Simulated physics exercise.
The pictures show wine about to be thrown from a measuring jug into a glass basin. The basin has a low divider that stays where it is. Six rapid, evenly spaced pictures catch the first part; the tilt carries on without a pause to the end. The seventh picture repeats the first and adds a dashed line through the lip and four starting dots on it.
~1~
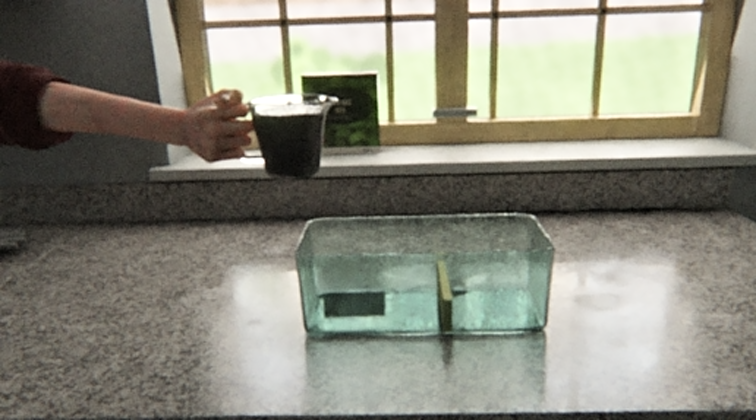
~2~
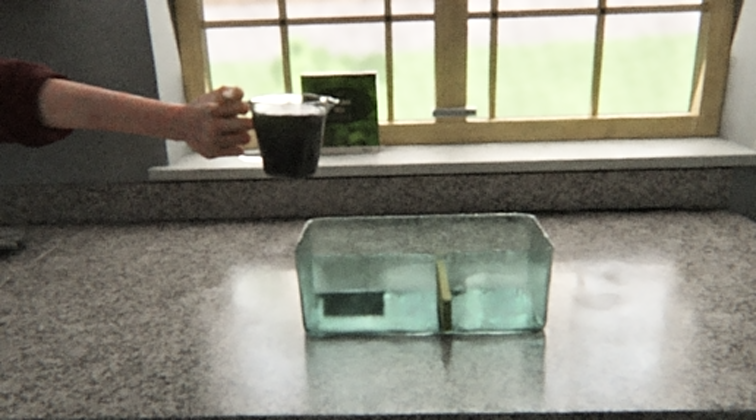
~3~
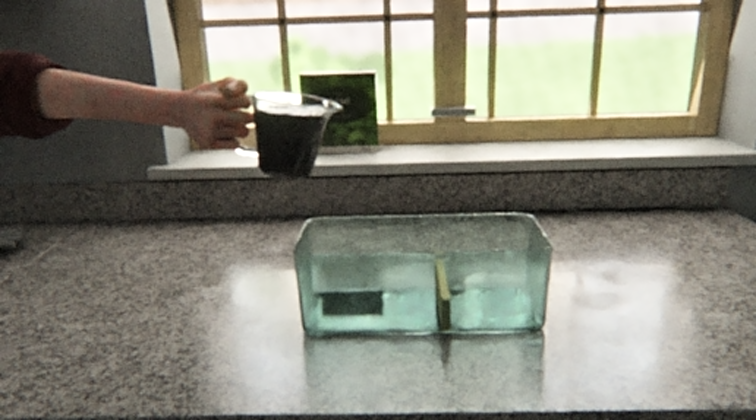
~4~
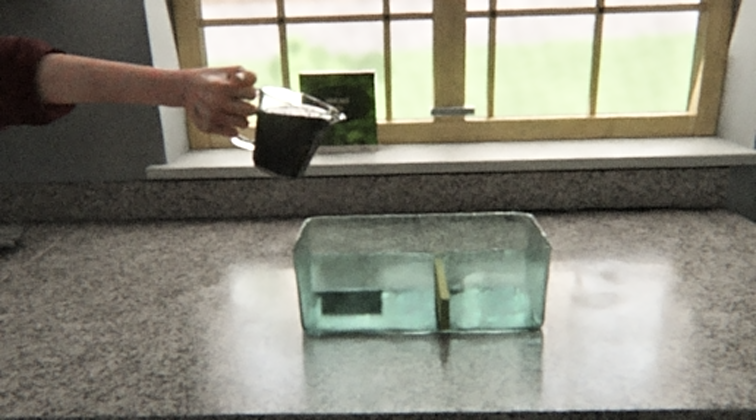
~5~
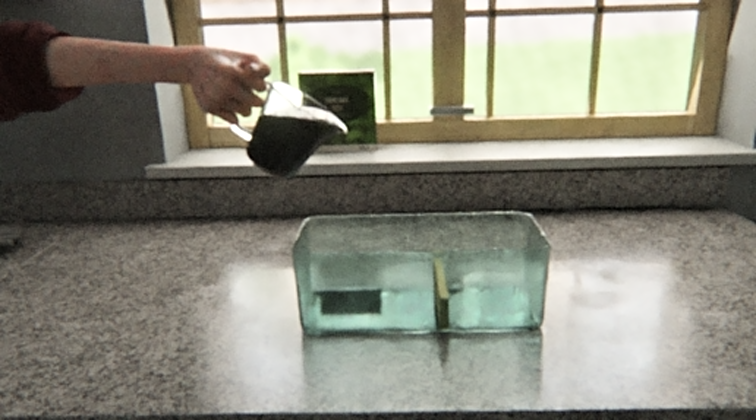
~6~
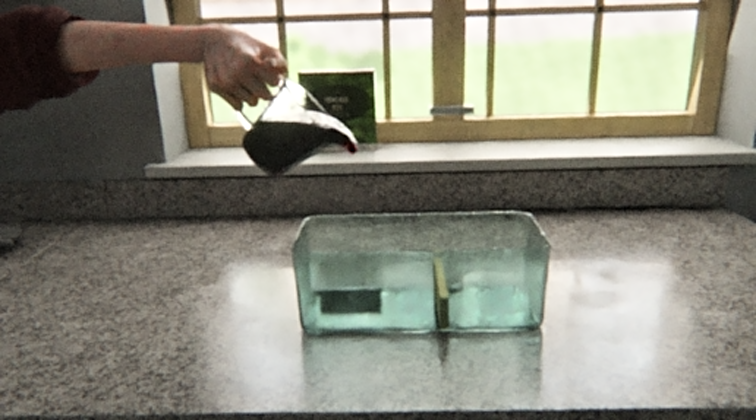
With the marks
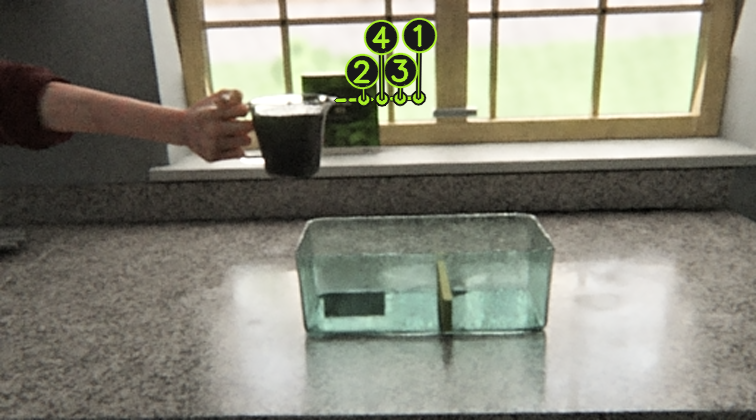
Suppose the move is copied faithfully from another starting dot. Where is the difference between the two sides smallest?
3 is best.
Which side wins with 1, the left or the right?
The right one.
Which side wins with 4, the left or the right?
The left one.
In lime, 1 at (418, 97); 2 at (363, 99); 3 at (400, 98); 4 at (382, 99).
Choosing 1, about 8 % ends left of the wall and 90 % right of it.
Choosing 2, about 91 % ends left of the wall and 4 % right of it; 5 % is lost outside.
Choosing 3, about 48 % ends left of the wall and 50 % right of it.
Choosing 4, about 87 % ends left of the wall and 9 % right of it; 3 % is lost outside.
